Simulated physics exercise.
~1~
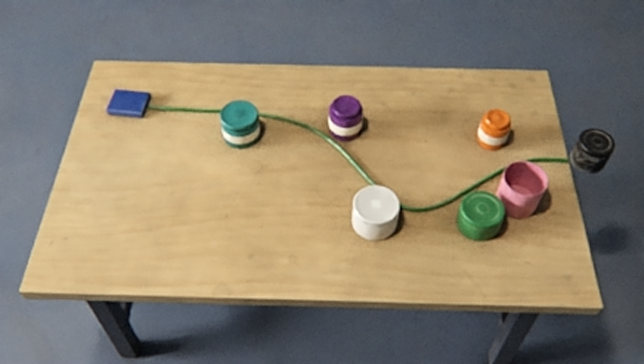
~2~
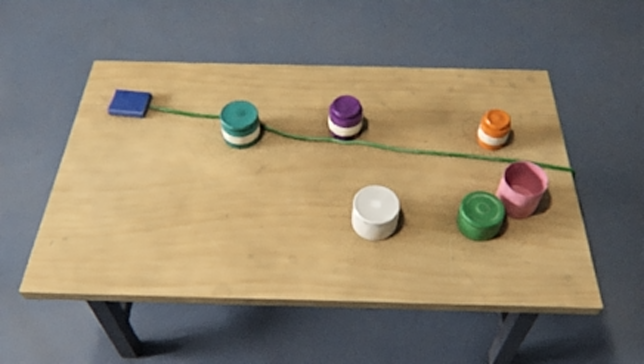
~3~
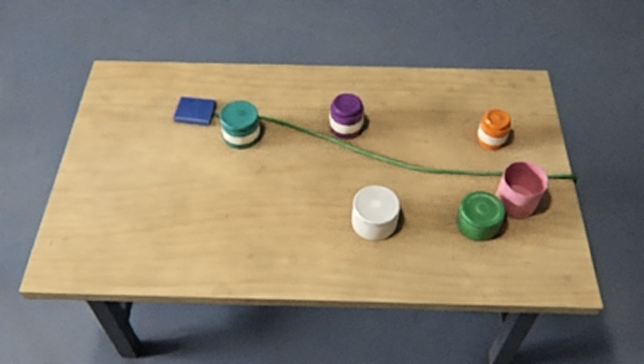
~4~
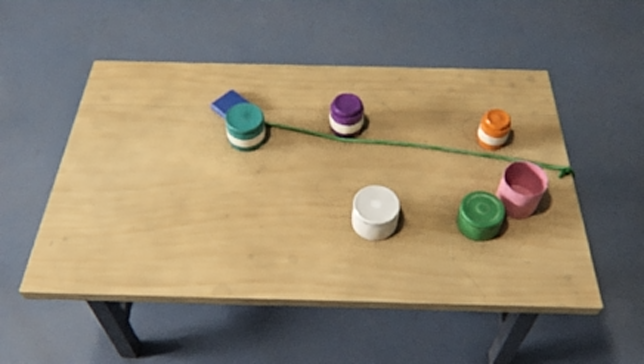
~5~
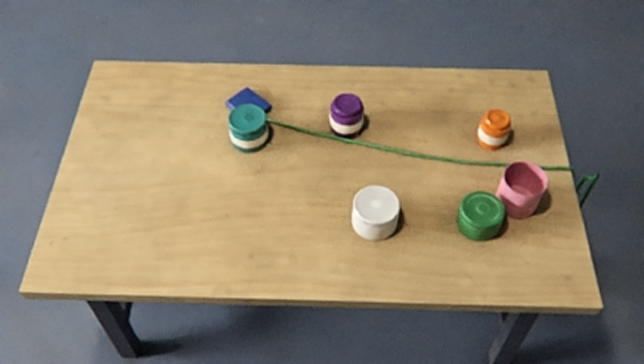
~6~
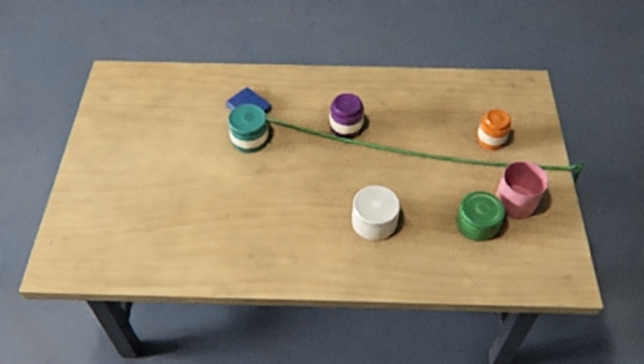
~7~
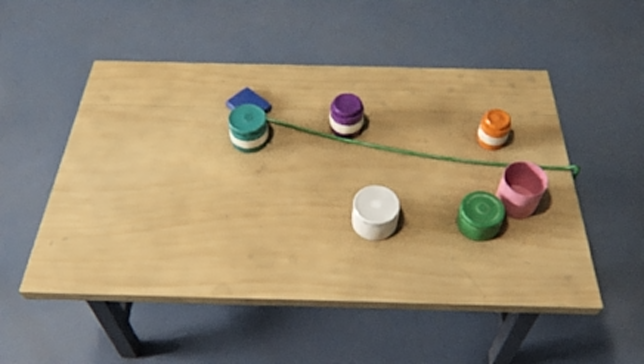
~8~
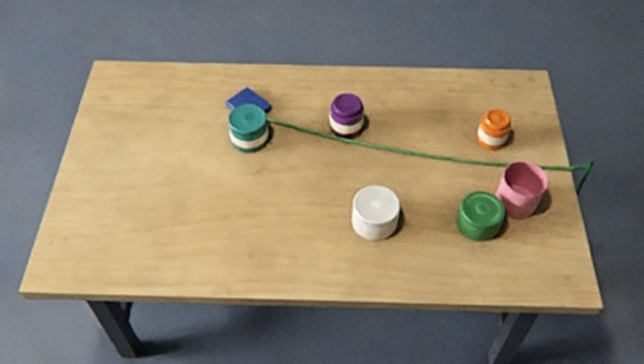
A black speaker drops off the table's right edge, its cable dragging the blue phone right against the teal tin.
